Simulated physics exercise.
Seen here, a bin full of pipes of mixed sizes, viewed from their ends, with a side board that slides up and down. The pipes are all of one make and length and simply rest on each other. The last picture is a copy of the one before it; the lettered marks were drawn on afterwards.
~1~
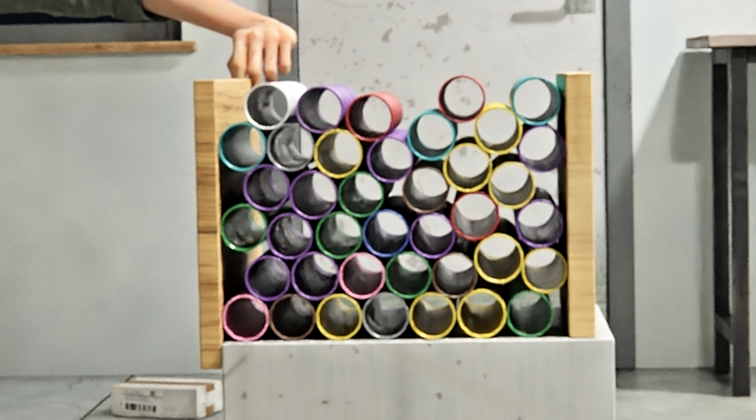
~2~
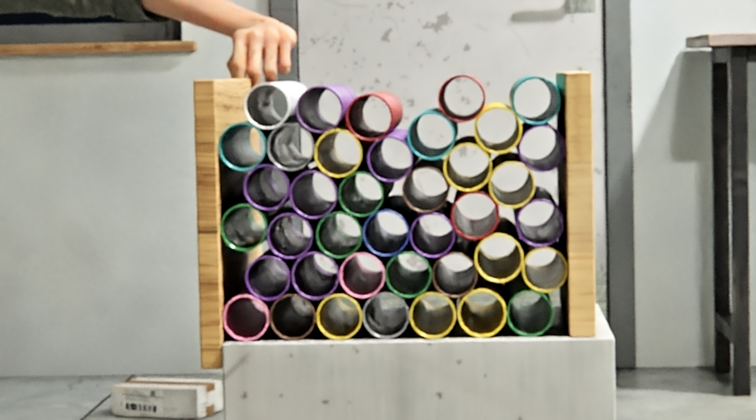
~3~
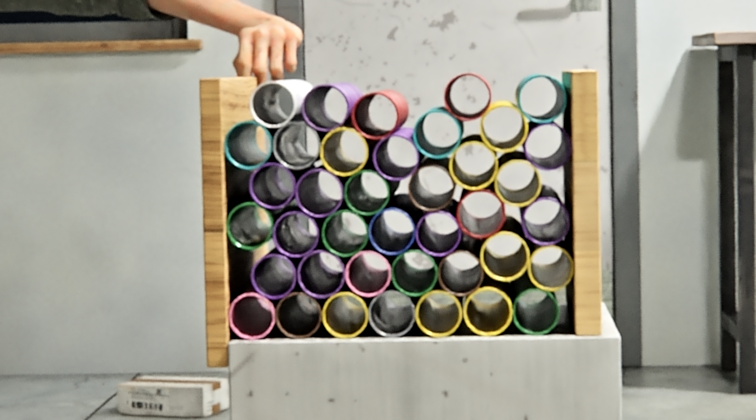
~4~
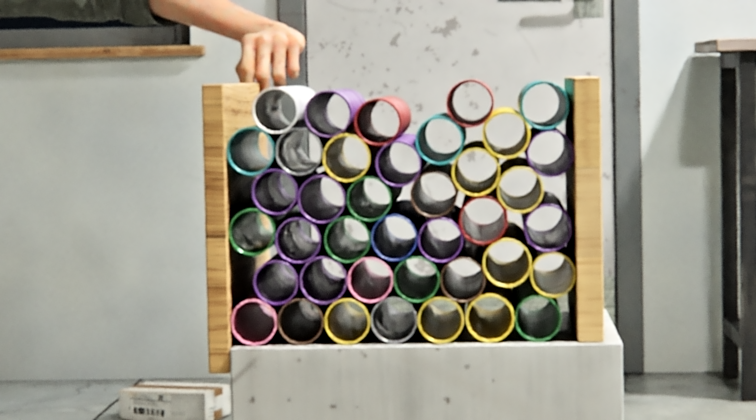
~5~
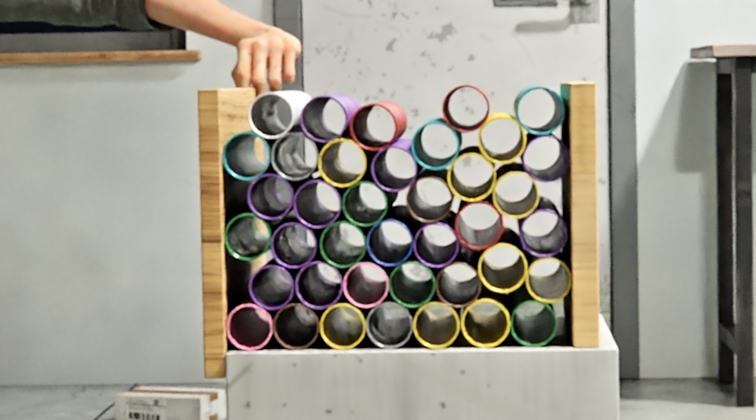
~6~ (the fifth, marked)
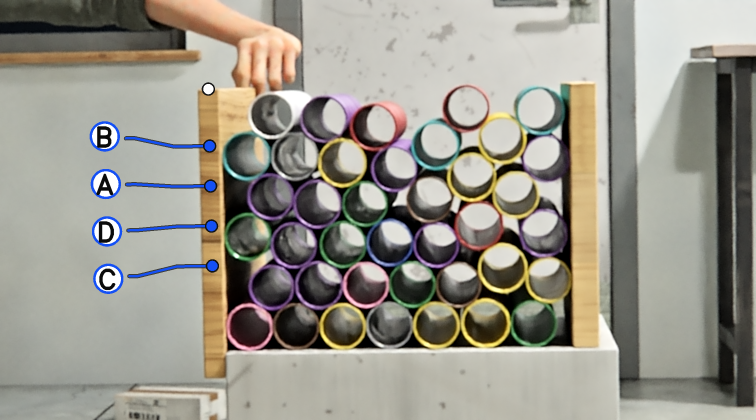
In a room with a grey door behind, a hand rests at the top left of a stack of colourful-rimmed pipes between wooden boards, and the view shifts slightly while the hand and pipes stay almost still.
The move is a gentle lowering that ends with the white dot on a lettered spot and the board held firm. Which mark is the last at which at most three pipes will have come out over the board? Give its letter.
Down to C.
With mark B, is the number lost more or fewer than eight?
At B, fewer than eight.
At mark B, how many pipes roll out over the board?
The count is none.
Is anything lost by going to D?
Yes.
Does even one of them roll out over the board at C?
At C: Yes.
On the marked copy, A at (210, 186); B at (209, 146); C at (212, 266); D at (211, 226); the white dot at (208, 89).
Taking C. A third of the way, top of the board (222, 168).
Two thirds of the way, top of the board (224, 259).
When it is over, top of the board (225, 265), two out over the board.
As for the rest, A none out over the board; B none out over the board; D two out over the board.
